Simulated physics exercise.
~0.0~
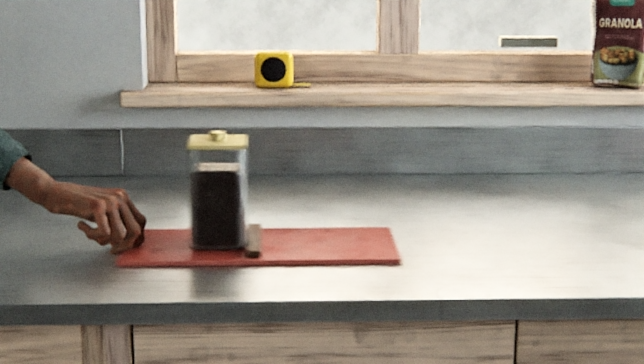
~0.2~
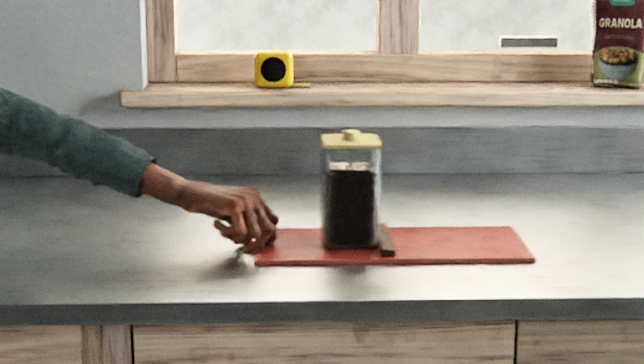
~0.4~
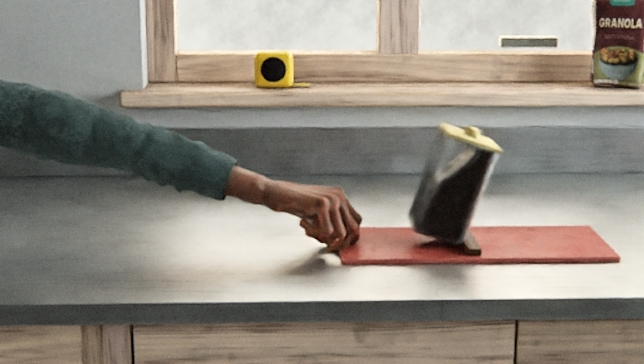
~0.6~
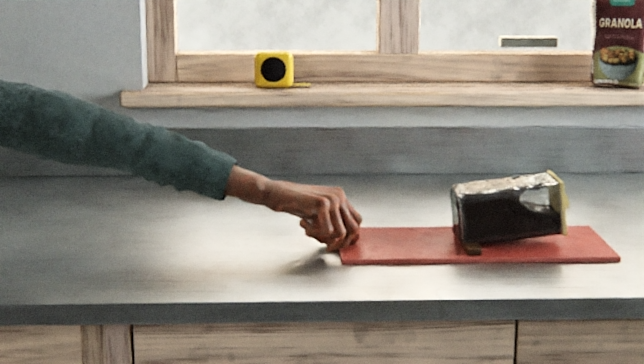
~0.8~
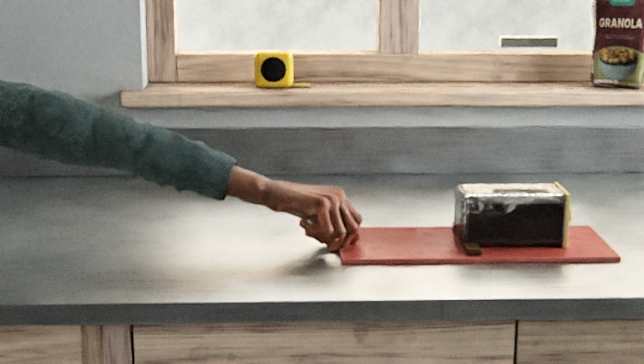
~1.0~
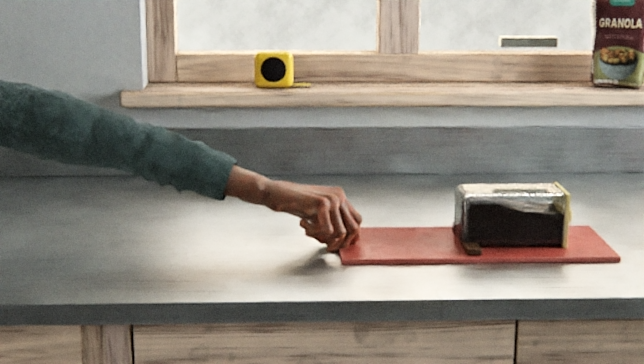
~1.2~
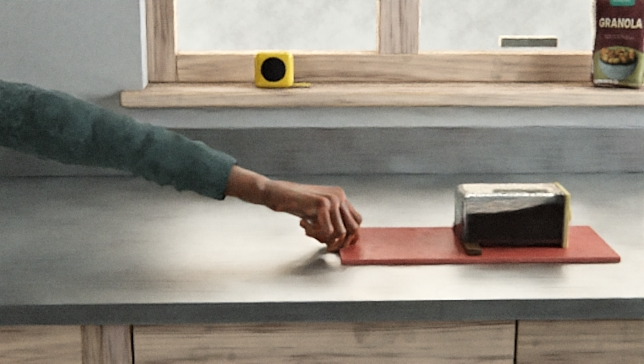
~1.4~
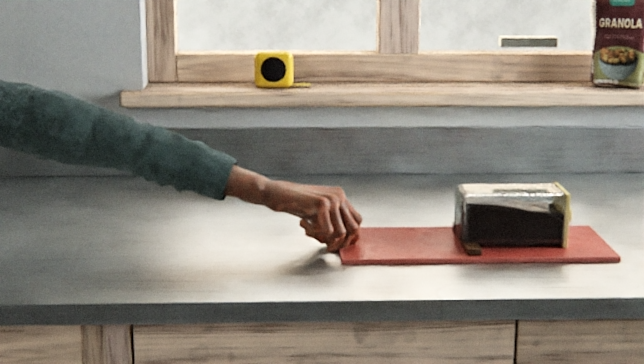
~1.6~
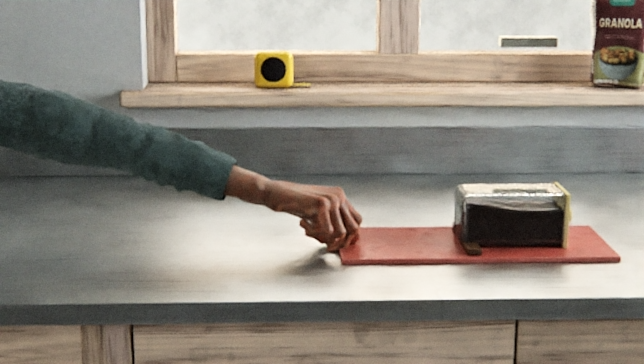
On a kitchen counter, a hand pushes a red board right, stops, and the canister topples rightward onto its side.
